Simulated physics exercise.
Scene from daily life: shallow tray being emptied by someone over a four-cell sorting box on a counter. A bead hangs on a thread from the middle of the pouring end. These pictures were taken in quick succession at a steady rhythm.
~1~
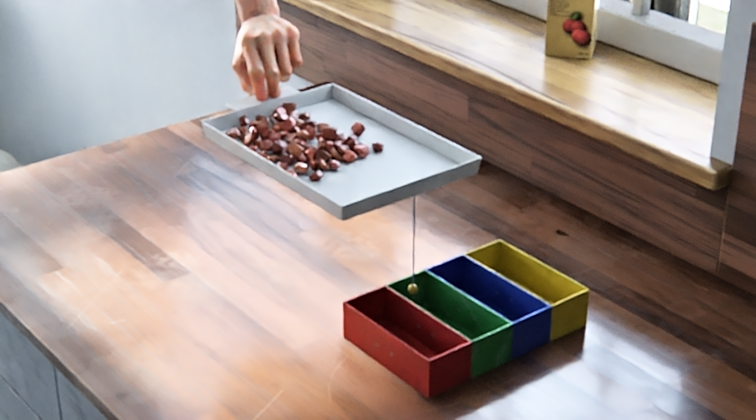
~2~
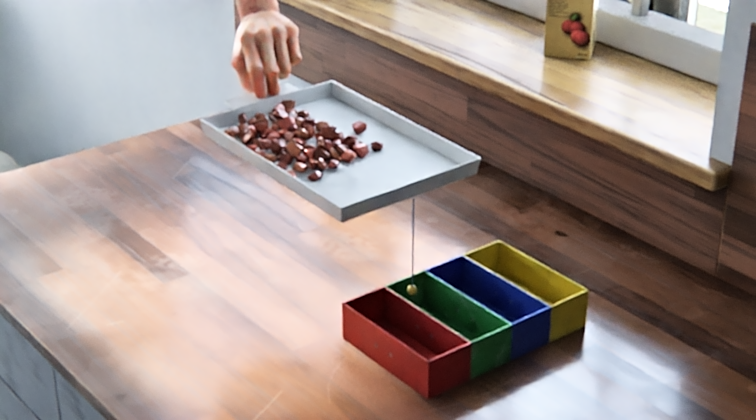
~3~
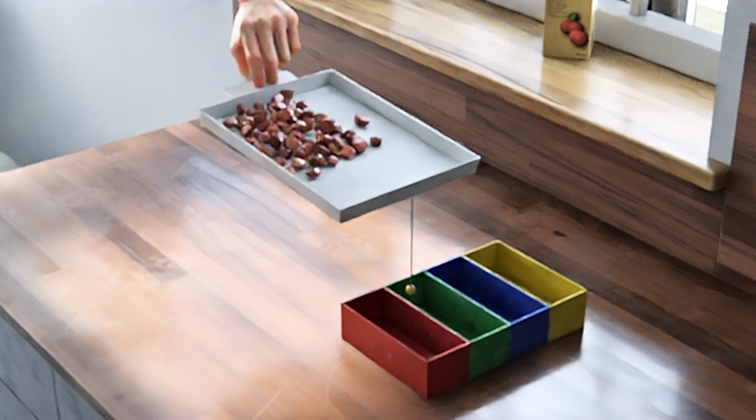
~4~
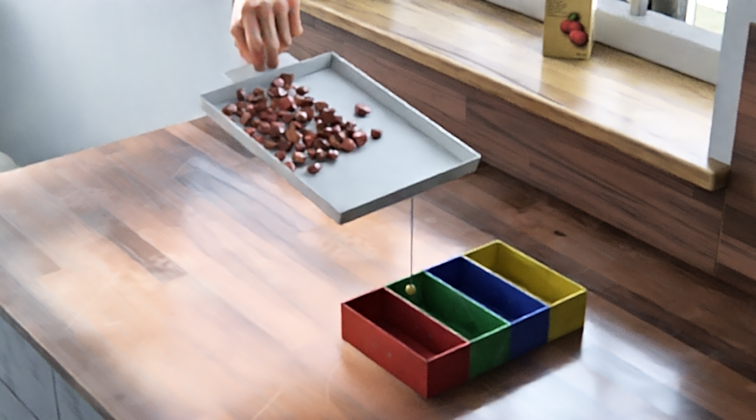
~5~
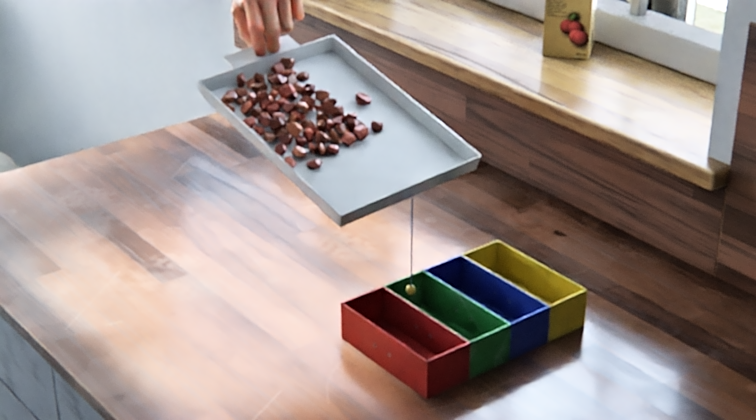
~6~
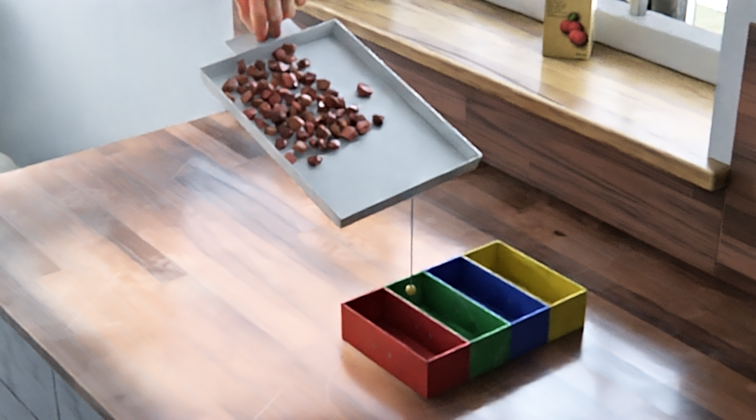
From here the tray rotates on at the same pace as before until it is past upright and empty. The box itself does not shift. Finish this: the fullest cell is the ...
... Red one.
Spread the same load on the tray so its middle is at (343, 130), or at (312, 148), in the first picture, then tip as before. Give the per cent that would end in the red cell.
You'd get near 30 percent first and near 40 percent after that.
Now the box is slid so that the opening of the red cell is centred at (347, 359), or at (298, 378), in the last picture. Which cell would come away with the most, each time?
Position one: The cell in green. Position two: The cell in blue.
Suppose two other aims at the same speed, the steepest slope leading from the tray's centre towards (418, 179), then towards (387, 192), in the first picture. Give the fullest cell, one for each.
First try: The blue cell; second try: The red cell.
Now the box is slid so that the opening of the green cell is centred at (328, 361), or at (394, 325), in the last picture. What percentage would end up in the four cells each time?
Around 100 per cent for the first position, around 90 per cent for the second.
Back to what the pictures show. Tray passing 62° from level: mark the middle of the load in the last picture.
Load centre: Approx. (356, 181).
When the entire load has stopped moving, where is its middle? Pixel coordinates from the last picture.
Near (387, 381), more or less.
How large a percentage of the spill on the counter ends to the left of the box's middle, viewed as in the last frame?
Some 100 %.
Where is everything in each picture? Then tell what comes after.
The first picture shows corners of the pouring end (342, 204) and (478, 157), level; middle of the load (298, 143), bits of crushed brick; bead on its thread (413, 289); red cell (450, 366); green cell (491, 347); blue cell (531, 329); yellow cell (569, 312).
The second picture shows corners of the pouring end (342, 205) and (477, 158), level; middle of the load (297, 142).
The third picture shows corners of the pouring end (341, 207) and (476, 157), tipped barely, lowest at the left corner; middle of the load (296, 135).
The fourth picture shows corners of the pouring end (341, 210) and (477, 156), tipped a little, lowest at the left corner; middle of the load (296, 125).
The fifth picture shows corners of the pouring end (342, 213) and (478, 155), tipped a little, lowest at the left corner; middle of the load (297, 115).
The sixth picture shows corners of the pouring end (342, 216) and (478, 155), tipped clearly, lowest at the left corner; middle of the load (298, 107); red cell (448, 367); green cell (490, 348); blue cell (529, 330); yellow cell (567, 312).
Just after the last frame, tray tipped steeply; almost all on the tray; about a tenth falling or outside the box.
A moment on, tray tipped past a quarter turn; roughly a third on the tray; roughly a quarter in the red cell; just a few in the green cell; roughly half falling or outside the box.
Further on, tray tipped past a quarter turn; roughly a third in the red cell; just a few in the green cell; roughly two thirds falling or outside the box.
When it is over, tray tipped past a quarter turn; roughly a third in the red cell; just a few in the green cell; not one in the blue cell; not one in the yellow cell; roughly two thirds outside the box.
